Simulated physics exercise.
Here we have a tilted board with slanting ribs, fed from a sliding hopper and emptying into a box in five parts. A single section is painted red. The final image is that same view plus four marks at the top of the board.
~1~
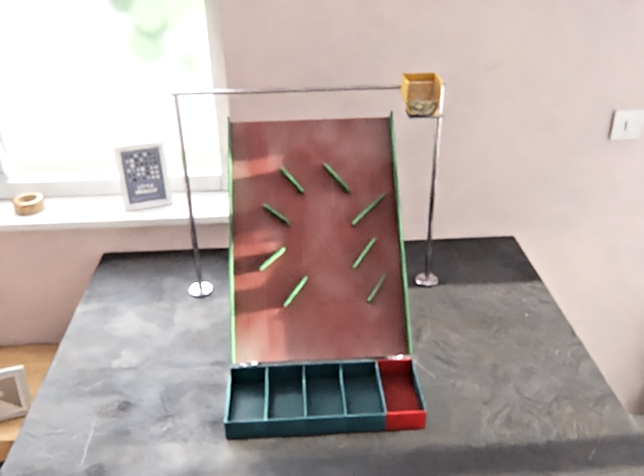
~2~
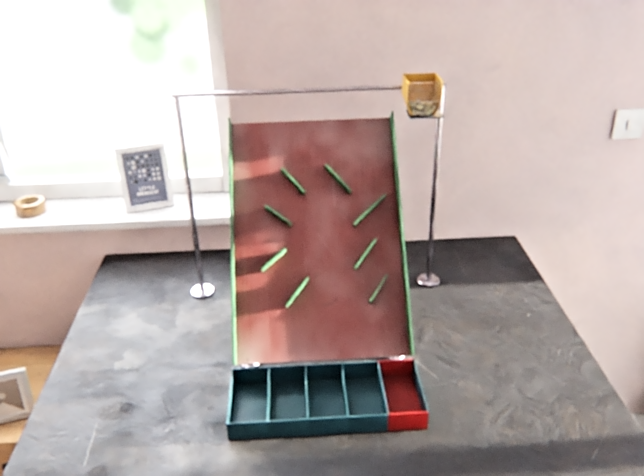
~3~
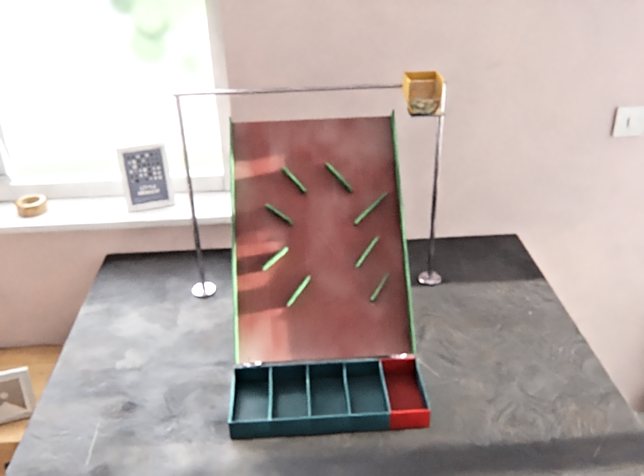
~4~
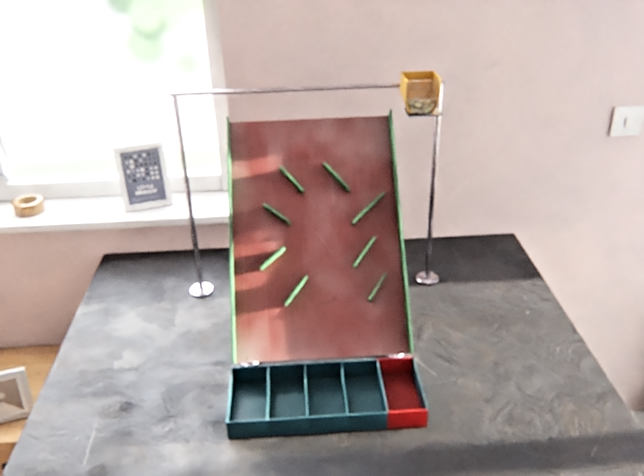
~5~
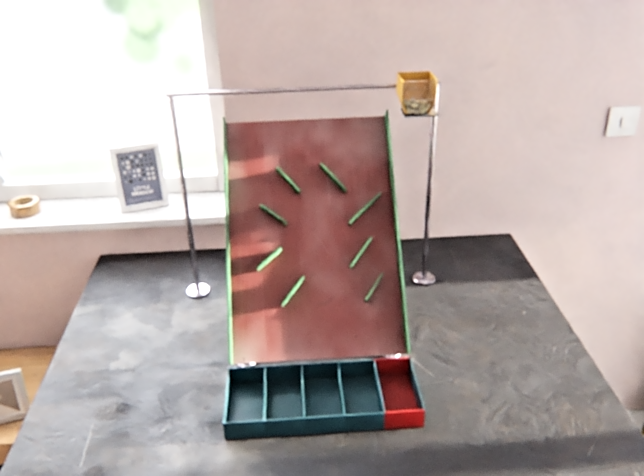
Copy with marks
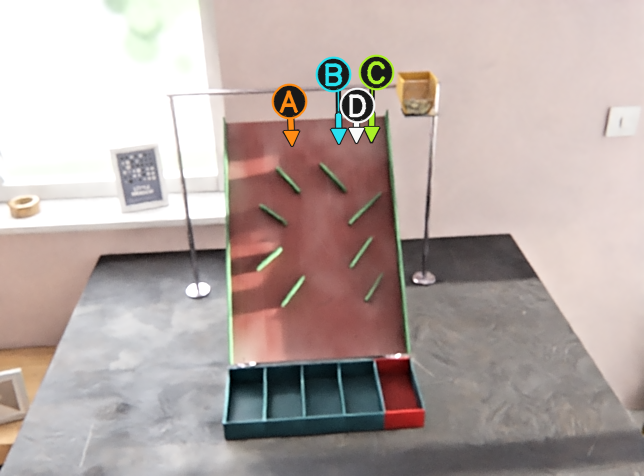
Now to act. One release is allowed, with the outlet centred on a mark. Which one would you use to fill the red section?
The answer is mark C.
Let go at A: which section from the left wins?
It is the fourth one.
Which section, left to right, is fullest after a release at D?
It is the third one.
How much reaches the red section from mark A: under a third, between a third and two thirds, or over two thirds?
It is under a third.
On the marked copy, mark A meets the board at (291, 140); mark B meets the board at (338, 138); mark C meets the board at (371, 136); mark D meets the board at (356, 137).
For mark A, none at all in the red section, the bulk in other sections, a small share outside the box.
For mark B, none at all in the red section, the whole lot in other sections.
For mark C, close to a third in the red section, close to two thirds in other sections, only a few outside the box.
For mark D, a small share in the red section, the bulk in other sections.
